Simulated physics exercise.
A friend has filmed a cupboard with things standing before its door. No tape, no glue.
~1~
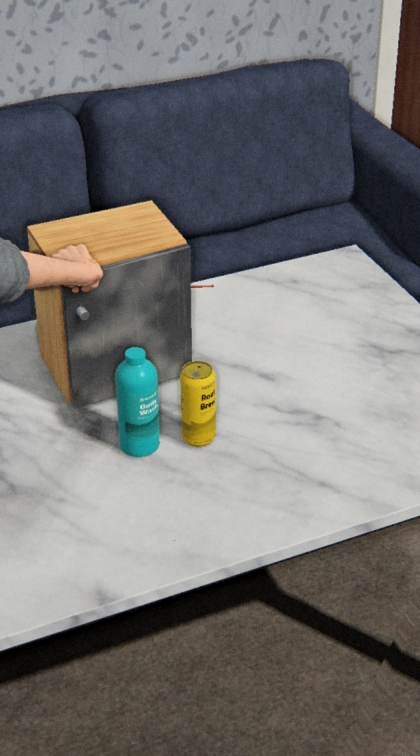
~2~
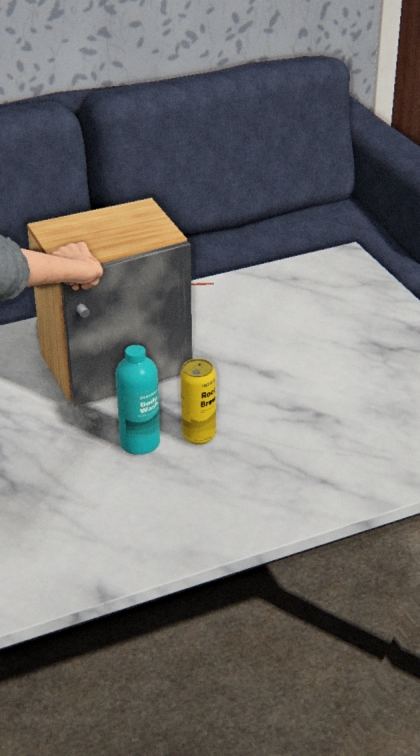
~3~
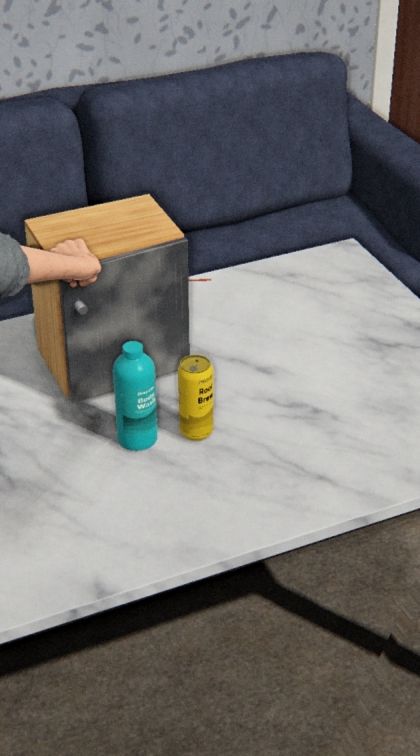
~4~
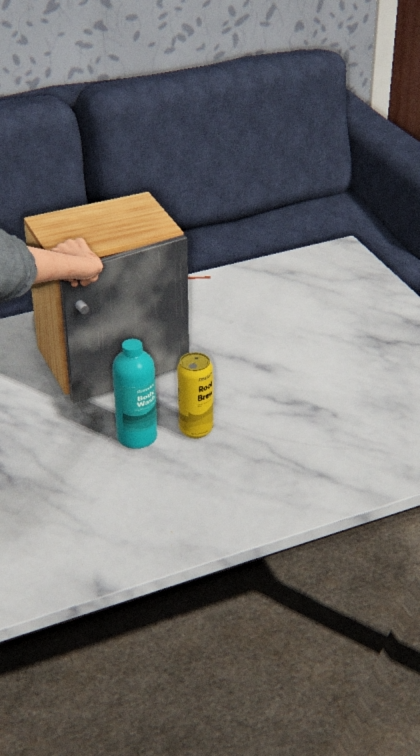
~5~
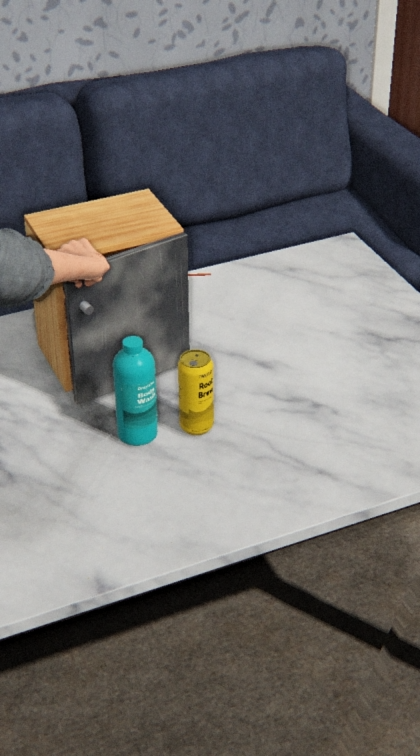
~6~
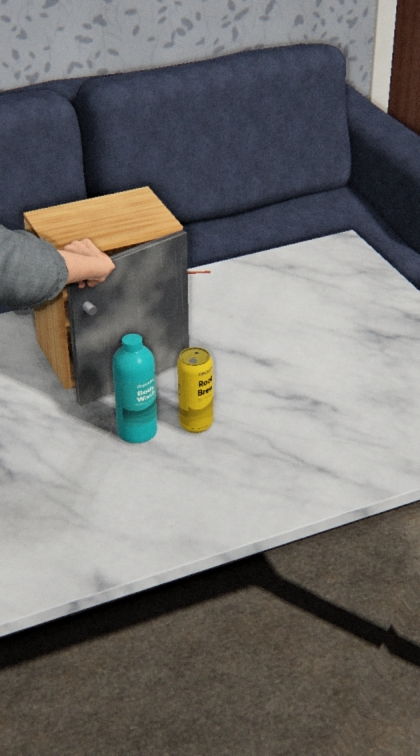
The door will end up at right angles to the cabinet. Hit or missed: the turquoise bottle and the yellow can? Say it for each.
The turquoise bottle gets knocked, the yellow can gets knocked.
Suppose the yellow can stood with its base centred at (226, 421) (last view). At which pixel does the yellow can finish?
Close to (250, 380).
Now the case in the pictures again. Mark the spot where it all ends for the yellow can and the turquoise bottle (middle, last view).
The yellow can at (249, 383), the turquoise bottle at (252, 405).
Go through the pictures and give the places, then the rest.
Door 4° open; turquoise bottle (137, 400); yellow can (198, 405); door (132, 330), in the first picture.
Door 4° open; yellow can (198, 403); door (132, 327), in the second picture.
Door 5° open; turquoise bottle (135, 394); door (130, 324), in the third picture.
Door 6° open; yellow can (195, 397); door (130, 322), in the fourth picture.
Door 10° open; turquoise bottle (135, 389); door (133, 322), in the fifth picture.
Door 13° open; turquoise bottle (135, 387); yellow can (195, 391); door (134, 321), in the sixth picture.
Then, 1.04 s past the last view, door 52° open; turquoise bottle travelled about its own width near (174, 397); yellow can moving near (199, 390).
Then, 1.50 s past the last view, door 69° open; turquoise bottle travelled well along near (215, 402); yellow can travelled a little near (211, 388).
Then, 1.84 s past the last view, door 81° open; turquoise bottle travelled well along near (243, 403); yellow can travelled about its own width near (234, 386).
Finally, the turquoise bottle gets shoved, near (252, 405); the yellow can gets shoved, near (249, 383).
